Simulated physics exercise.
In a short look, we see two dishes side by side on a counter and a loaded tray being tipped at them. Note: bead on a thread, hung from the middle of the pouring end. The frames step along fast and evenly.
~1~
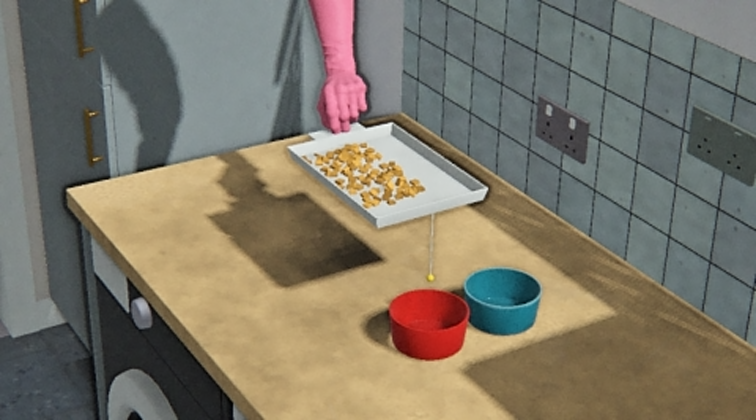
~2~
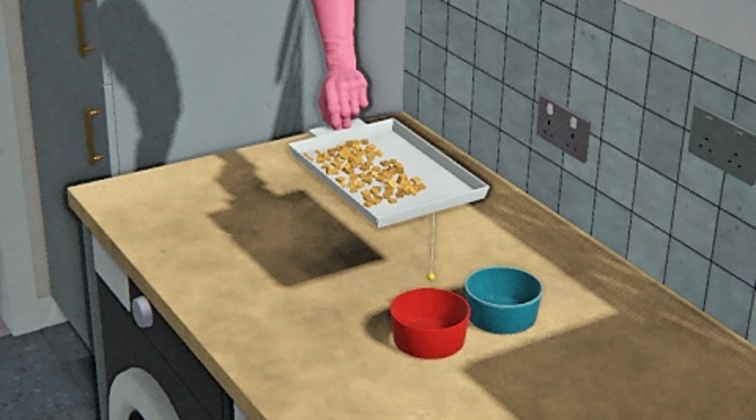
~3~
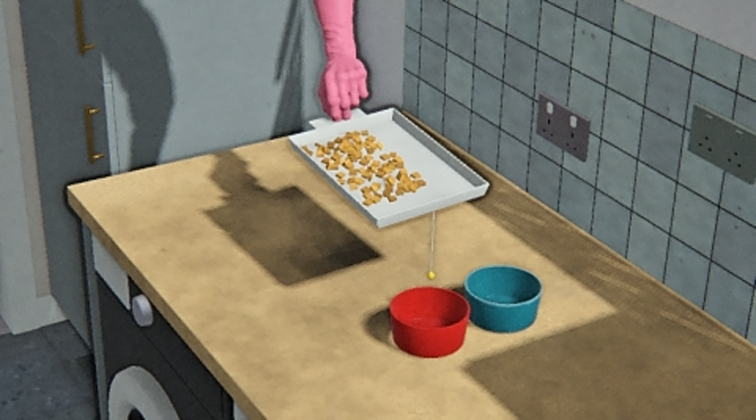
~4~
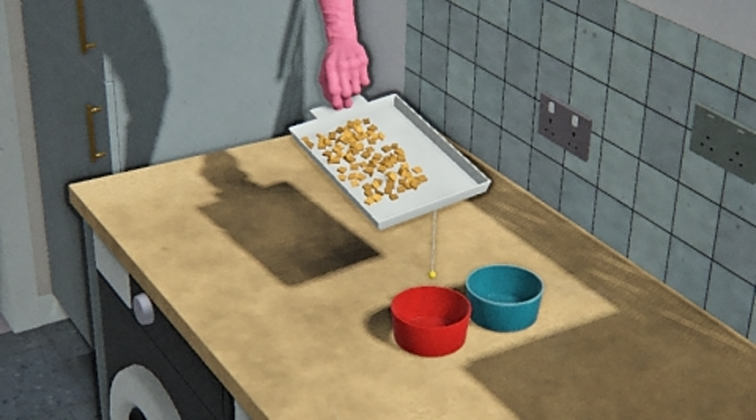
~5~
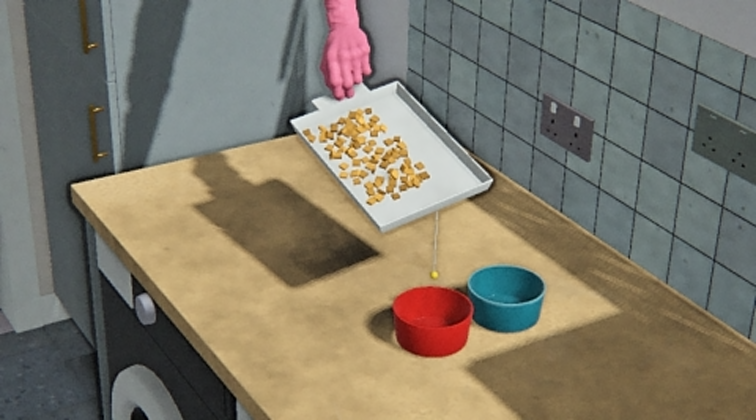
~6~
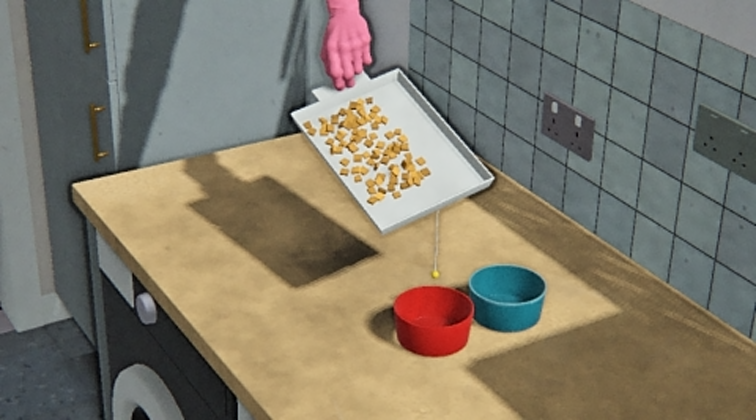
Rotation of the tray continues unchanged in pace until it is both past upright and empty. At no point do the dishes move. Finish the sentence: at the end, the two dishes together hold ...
... less than half of the load.
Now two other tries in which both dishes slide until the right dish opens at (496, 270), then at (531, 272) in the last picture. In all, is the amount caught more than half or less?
Try 1: A minority of it. Try 2: A minority of it.
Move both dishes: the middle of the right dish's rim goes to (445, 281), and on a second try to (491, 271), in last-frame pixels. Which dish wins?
Result, try one: The left of the two; try two: The left of the two.
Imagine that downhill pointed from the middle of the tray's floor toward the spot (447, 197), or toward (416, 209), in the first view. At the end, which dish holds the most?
The first try favours the dish to the right; the second favours the dish to the left.
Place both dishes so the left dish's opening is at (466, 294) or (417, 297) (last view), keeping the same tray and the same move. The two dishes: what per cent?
First try: Roughly 0 per cent; second try: Roughly 50 per cent.
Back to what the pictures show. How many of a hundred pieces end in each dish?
The left dish ends up with around 10 percent of the load, the right dish with around 0 percent.
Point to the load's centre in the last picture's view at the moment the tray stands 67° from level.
The load is centred around (380, 206).
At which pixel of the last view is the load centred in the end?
I'd mark it at roughly (377, 328).
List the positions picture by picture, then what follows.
The first frame shows corners of the pouring end at (378, 216) and (483, 188), level; middle of the load at (372, 175), cereal squares; left dish at (450, 342); right dish at (525, 317); bead on its thread at (430, 278).
The second frame shows corners of the pouring end at (379, 216) and (484, 186), level; middle of the load at (373, 173).
The third frame shows corners of the pouring end at (379, 217) and (484, 183), tipped barely, lowest at the left corner; middle of the load at (373, 168).
The fourth frame shows corners of the pouring end at (380, 219) and (486, 181), tipped a little, lowest at the left corner; middle of the load at (374, 162).
The fifth frame shows corners of the pouring end at (382, 223) and (488, 179), tipped clearly, lowest at the left corner; middle of the load at (376, 157).
The sixth frame shows corners of the pouring end at (383, 226) and (489, 177), tipped clearly, lowest at the left corner; middle of the load at (377, 152); left dish at (455, 338); right dish at (529, 314).
Soon, tray tipped steeply; nearly all on the tray; a stray few in the air.
A while on, tray tipped past a quarter turn; about a quarter on the tray; a small part in the left dish; about half outside both; a small part in the air.
Towards the end, tray tipped past a quarter turn; a small part in the left dish; nearly all outside both.
Finally, tray tipped past a quarter turn; a small part in the left dish; none in the right dish; nearly all outside both.
